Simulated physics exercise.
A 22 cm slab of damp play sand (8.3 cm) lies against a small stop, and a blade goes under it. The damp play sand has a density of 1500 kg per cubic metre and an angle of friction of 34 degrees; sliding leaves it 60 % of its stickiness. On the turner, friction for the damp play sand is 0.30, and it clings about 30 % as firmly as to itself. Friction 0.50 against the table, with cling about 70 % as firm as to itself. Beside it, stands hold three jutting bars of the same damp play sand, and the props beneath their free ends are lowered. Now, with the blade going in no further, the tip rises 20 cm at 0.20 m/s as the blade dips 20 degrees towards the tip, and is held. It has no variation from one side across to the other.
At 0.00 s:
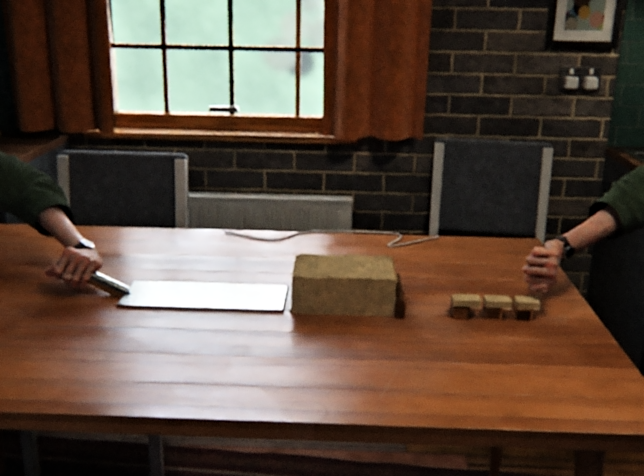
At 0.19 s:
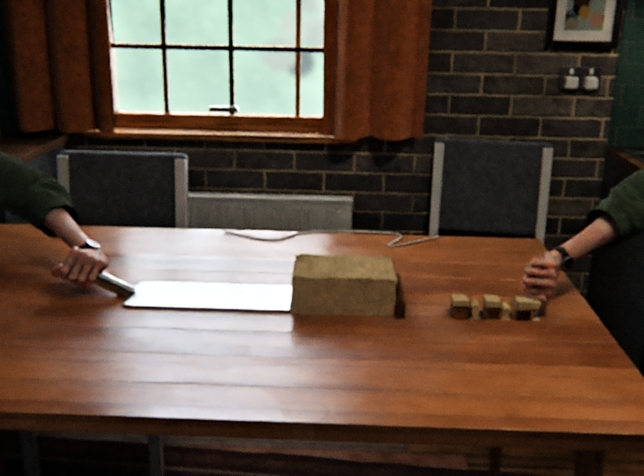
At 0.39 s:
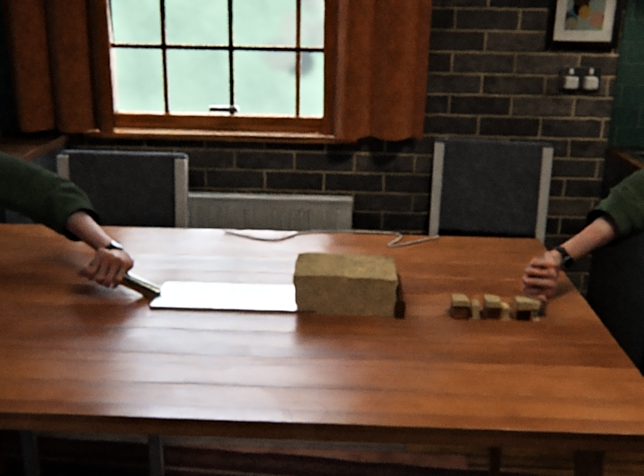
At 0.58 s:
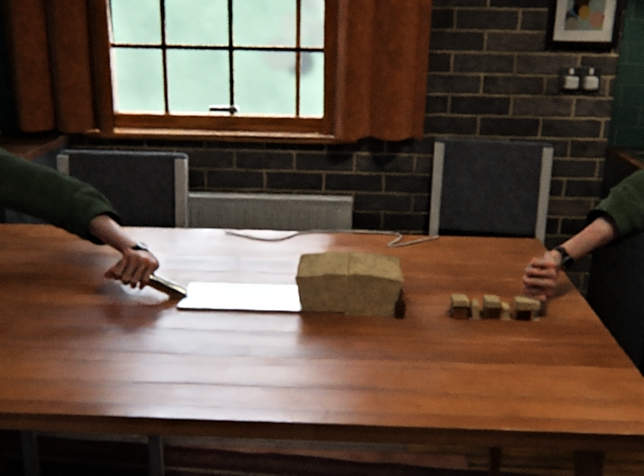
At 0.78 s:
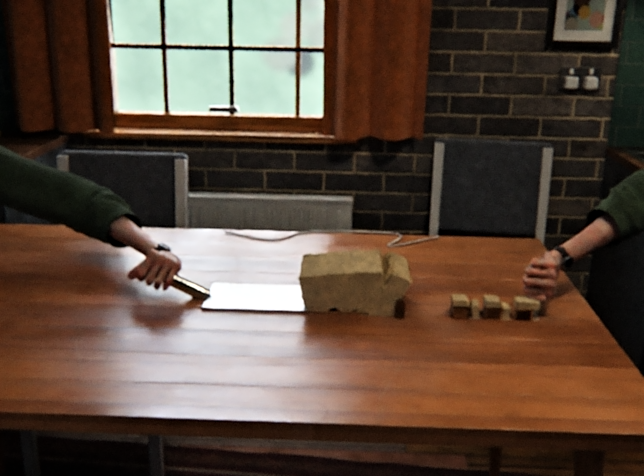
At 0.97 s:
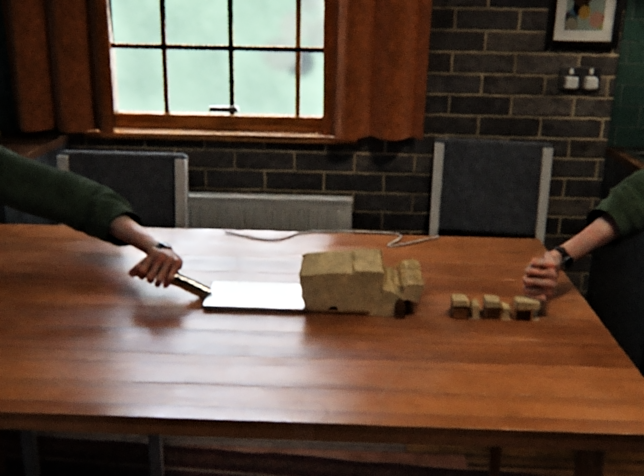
Hand pushing a wide flat blade rightward under a block of damp sand, which cracks and breaks apart at its right end.
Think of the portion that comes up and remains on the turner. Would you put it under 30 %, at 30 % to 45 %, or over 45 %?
I would put it over 45 %.
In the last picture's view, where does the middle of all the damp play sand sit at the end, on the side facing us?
Near face, approx. (371, 244).
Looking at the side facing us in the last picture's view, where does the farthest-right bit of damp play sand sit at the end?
About (450, 318).
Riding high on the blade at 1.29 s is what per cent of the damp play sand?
Roughly 20 per cent.
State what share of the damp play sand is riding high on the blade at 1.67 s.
That comes to about 55 per cent.
By 1.29 s, the tip is 6.7 cm up.
By 1.67 s, the tip is 14 cm up.
By 2.05 s, the tip is 20 cm up and 54 % is riding high on the blade.
By 2.43 s, the tip is 20 cm up and 54 % is riding high on the blade.
By 2.53 s, at the end, the tip is 20 cm up and 54 % is riding high on the blade.
